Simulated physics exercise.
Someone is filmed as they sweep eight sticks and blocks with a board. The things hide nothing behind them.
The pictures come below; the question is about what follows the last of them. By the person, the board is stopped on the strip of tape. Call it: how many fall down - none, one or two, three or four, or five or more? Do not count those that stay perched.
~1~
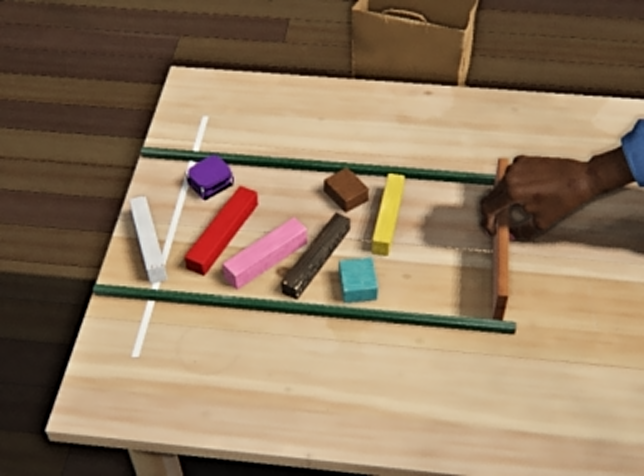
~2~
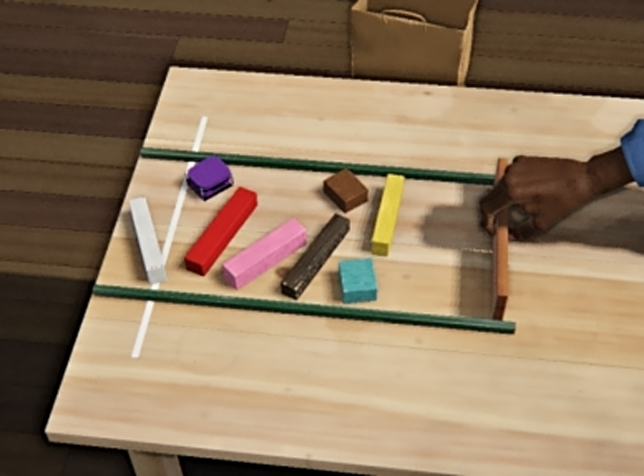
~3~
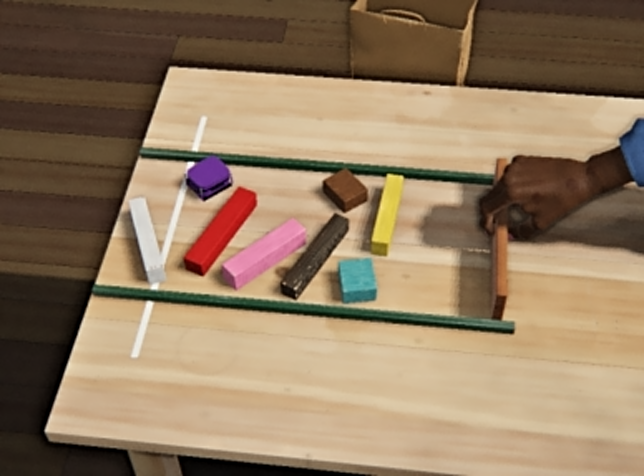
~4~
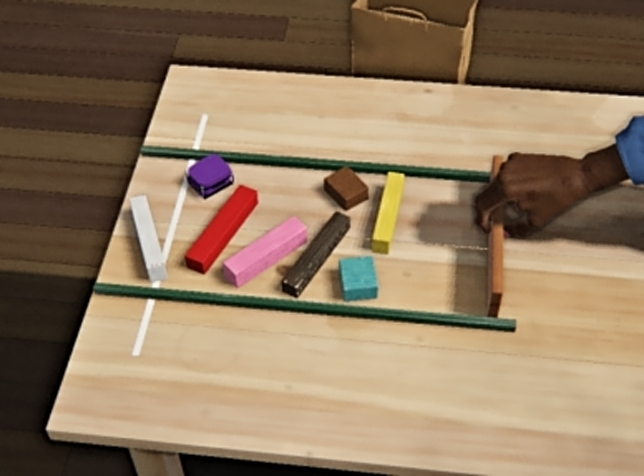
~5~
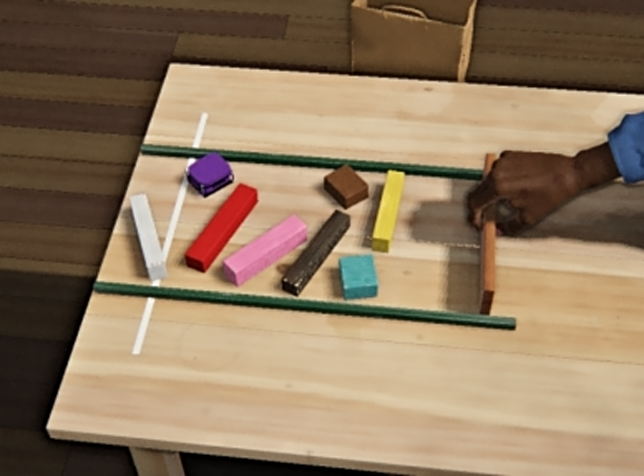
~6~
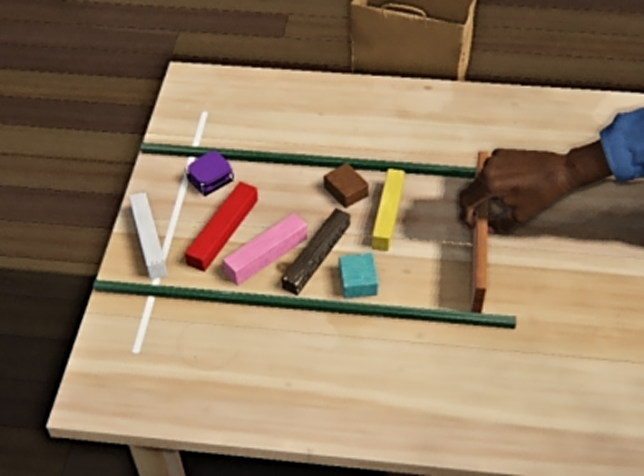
Call: Three or four fall down.
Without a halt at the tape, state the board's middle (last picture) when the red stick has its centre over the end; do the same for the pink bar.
About (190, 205), and about (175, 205) for the other.
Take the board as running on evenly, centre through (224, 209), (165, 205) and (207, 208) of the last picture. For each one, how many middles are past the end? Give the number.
Per position: 0 / 4 / 1.
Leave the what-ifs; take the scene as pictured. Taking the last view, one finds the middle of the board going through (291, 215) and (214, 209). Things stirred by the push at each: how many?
6 at one spot and 8 at the other.
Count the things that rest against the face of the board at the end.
The number is 2.
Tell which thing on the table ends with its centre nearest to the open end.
Going by centres, it is the pink bar.
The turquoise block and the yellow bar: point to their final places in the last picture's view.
(144, 255) and (171, 193), roughly.
Soon after, none off yet; white bar at rest near (148, 235); purple case at rest near (210, 174); red stick at rest near (223, 225).
Then, none off yet; white bar moving near (143, 236); purple case moving near (202, 169); red stick moved a little near (190, 219).
At rest, the number that fall off is three or four; fallen, red stick, purple case and white bar.
